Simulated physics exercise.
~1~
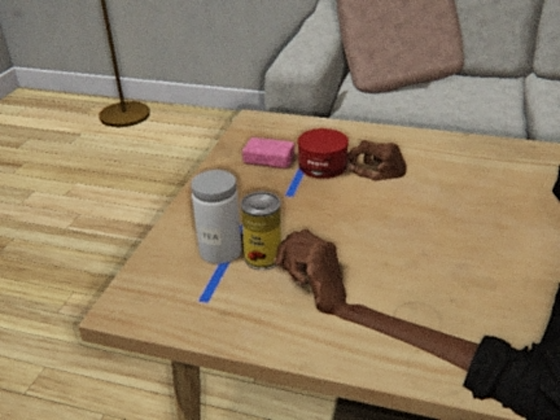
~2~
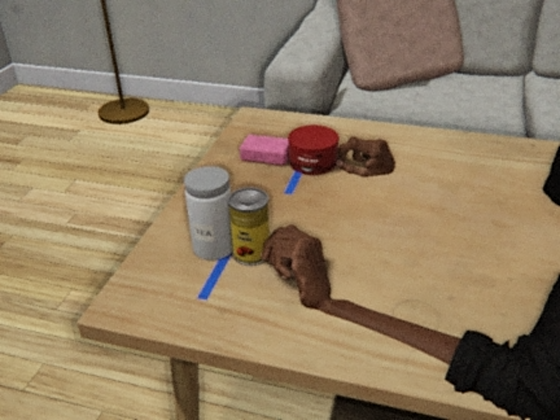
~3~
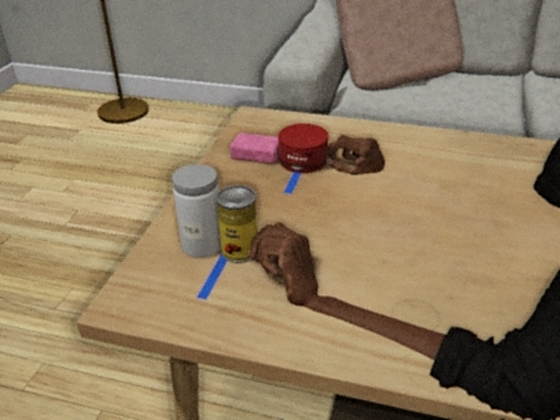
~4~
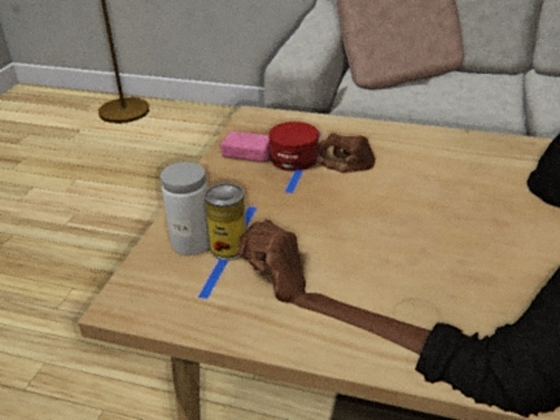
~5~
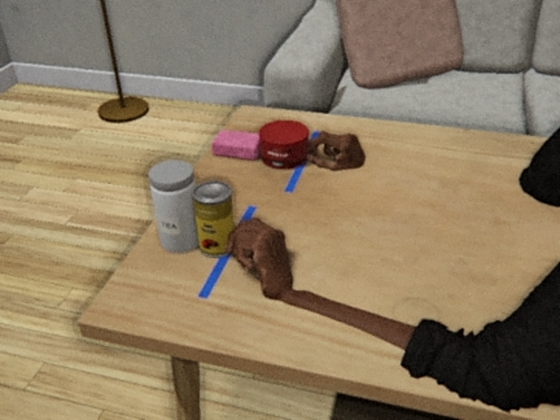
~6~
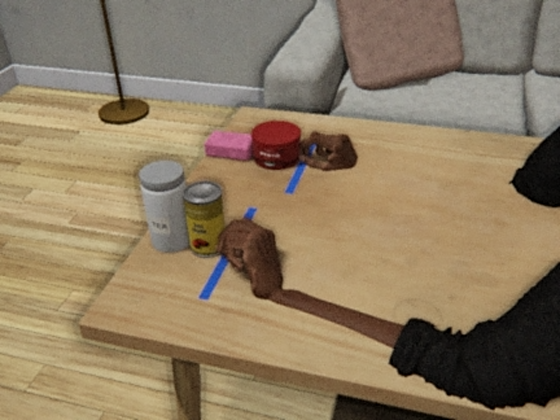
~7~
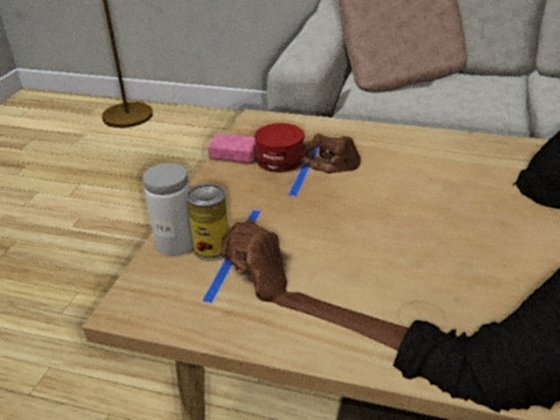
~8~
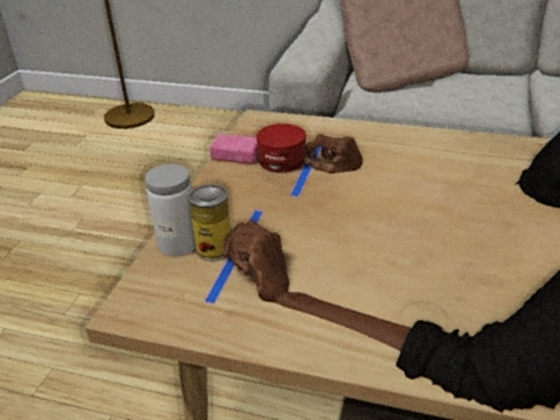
On a wooden table in a living room, two hands slid a yellow tin and a red tub leftward over blue tape strips, pushing a white jar and a pink sponge along ahead, then stopped with all four still on the table.
